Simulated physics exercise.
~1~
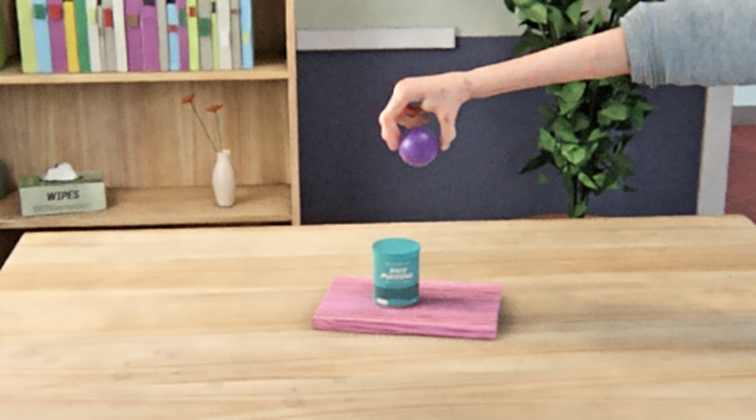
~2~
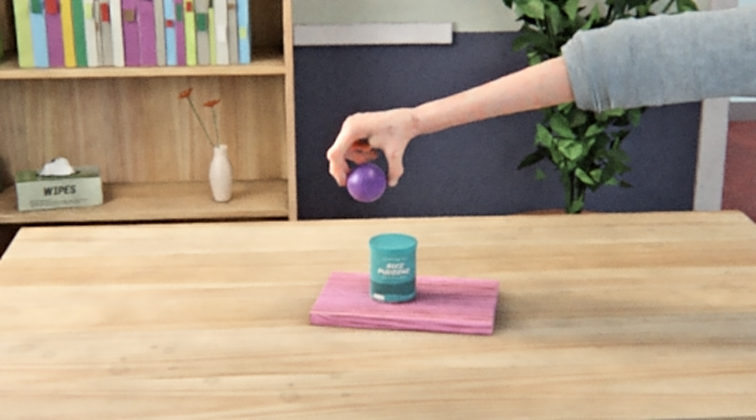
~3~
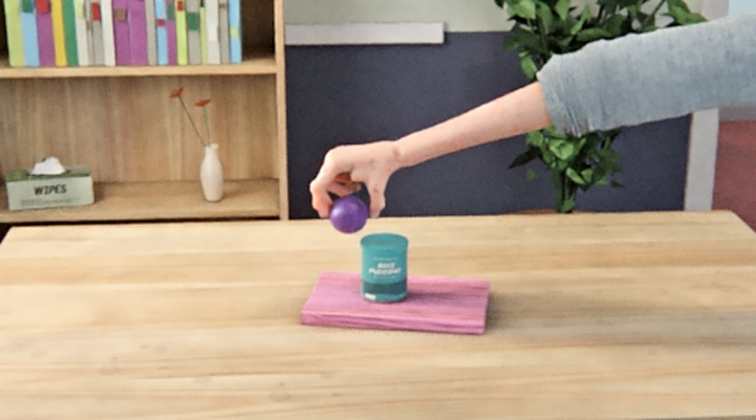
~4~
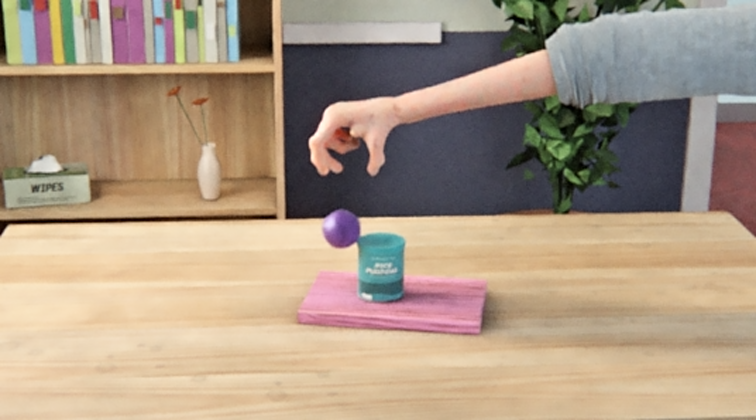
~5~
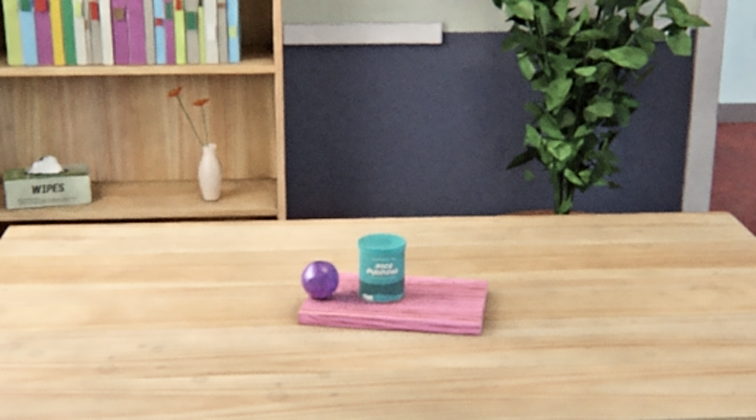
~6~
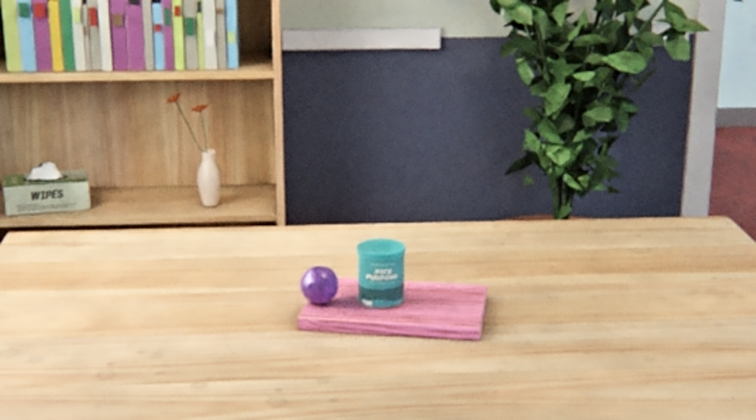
In this clip, a hand lowers a round purple onion toward the left edge of a turquoise pot standing on a pink board and lets go. The onion drops off the pot's left side and comes to rest beside it on the board, while the pot stays upright.
